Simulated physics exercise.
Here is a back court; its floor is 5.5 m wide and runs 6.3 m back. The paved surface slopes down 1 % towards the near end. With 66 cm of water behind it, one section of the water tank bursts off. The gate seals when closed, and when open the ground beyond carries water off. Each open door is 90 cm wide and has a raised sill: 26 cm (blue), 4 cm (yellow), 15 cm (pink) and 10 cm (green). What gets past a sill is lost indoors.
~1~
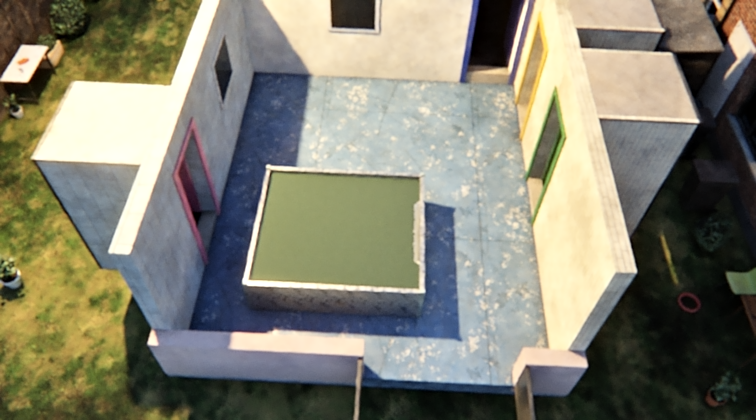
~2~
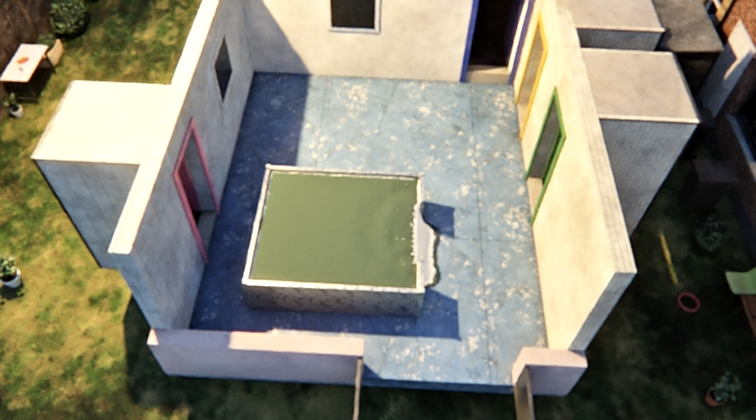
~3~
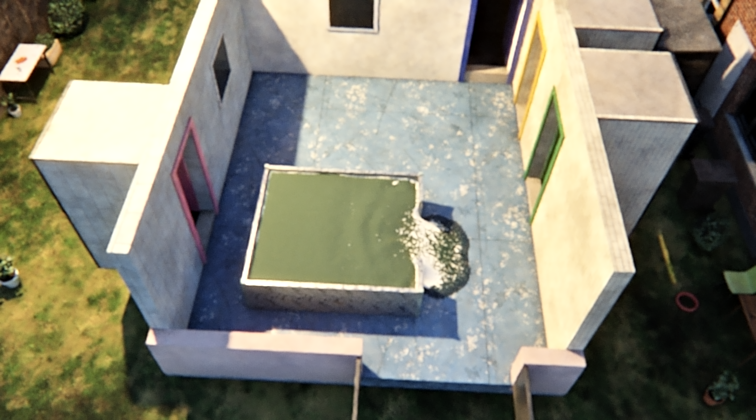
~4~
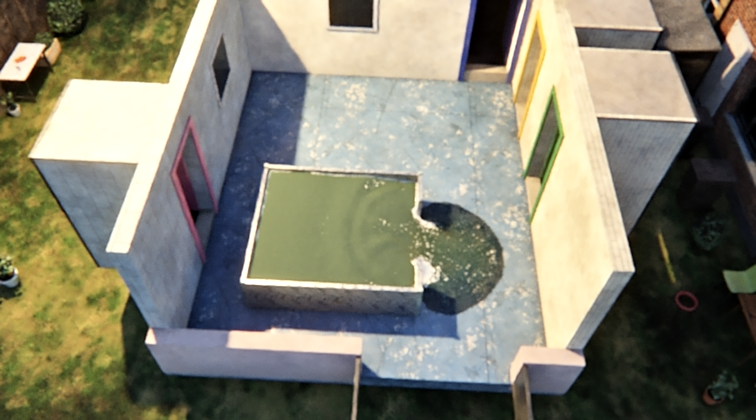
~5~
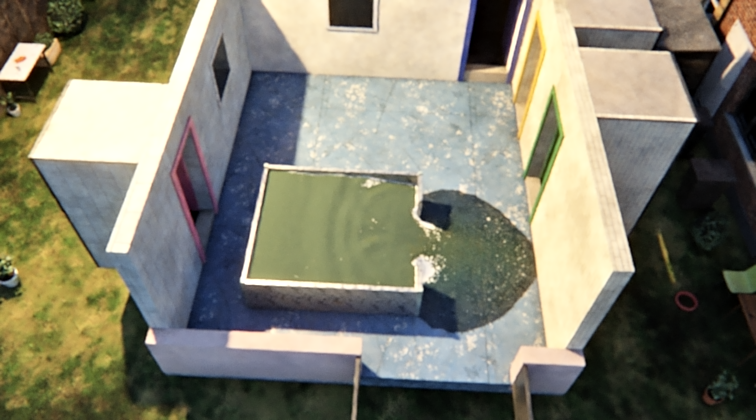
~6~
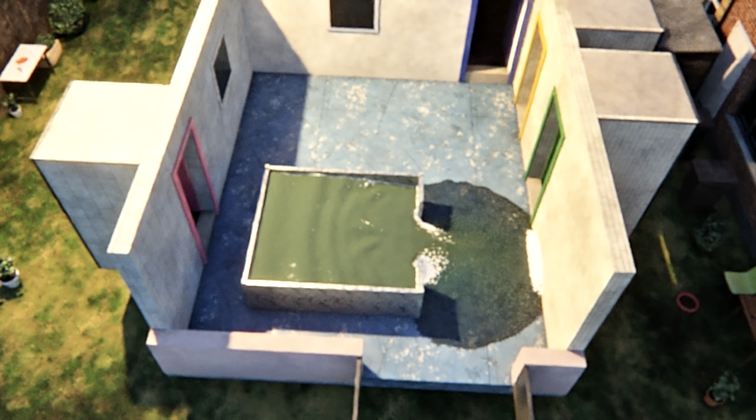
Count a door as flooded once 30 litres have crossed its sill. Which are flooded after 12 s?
The water let in: At the blue door it does not reach the limit; at the yellow door it passes the limit; at the pink door it does not reach the limit; at the green door it passes the limit.
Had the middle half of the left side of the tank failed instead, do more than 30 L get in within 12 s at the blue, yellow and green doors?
Against that limit: Blue below, yellow past it, green not over.
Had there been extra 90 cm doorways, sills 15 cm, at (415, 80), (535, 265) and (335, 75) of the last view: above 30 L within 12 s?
In turn: Under, past it, under.
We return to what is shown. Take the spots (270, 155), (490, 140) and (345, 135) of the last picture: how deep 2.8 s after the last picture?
About 0, 8 and 0 cm.
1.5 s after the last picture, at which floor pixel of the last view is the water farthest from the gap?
Around (511, 91).
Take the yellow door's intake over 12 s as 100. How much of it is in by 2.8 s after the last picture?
About 5 per cent.
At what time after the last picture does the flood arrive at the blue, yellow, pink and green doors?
Blue 1.6 s, yellow 1.1 s, pink 4.5 s, green 0.1 s.
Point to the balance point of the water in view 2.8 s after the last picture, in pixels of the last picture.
Around (405, 243).
Then, 0.7 s after the last picture water covers 20 % of the floor and is deepest (42 cm) near (546, 371); blue door not reached, yellow door not reached, pink door not reached, green door 22 cm at the sill, 7 L in.
Then, 1.5 s after the last picture water covers 30 % of the floor and is deepest (44 cm) near (546, 371); blue door not reached, yellow door 6 cm at the sill, 0 L in, pink door not reached, green door 23 cm at the sill, 53 L in.
Then, 2.8 s after the last picture water covers 50 % of the floor and is deepest (31 cm) near (545, 360); blue door 20 cm at the sill, 0 L in, yellow door 6 cm at the sill, 3 L in, pink door not reached, green door 18 cm at the sill, 114 L in.
Then, 6.3 s after the last picture water covers 95 % of the floor and is deepest (19 cm) near (534, 370); blue door 13 cm at the sill, 0 L in, yellow door 7 cm at the sill, 28 L in, pink door 3 cm at the sill, 0 L in, green door 11 cm at the sill, 161 L in.
Then, 11.3 s after the last picture water covers 100 % of the floor and is deepest (17 cm) near (183, 352); blue door 6 cm at the sill, 0 L in, yellow door 7 cm at the sill, 68 L in, pink door 8 cm at the sill, 0 L in, green door 7 cm at the sill, 164 L in.
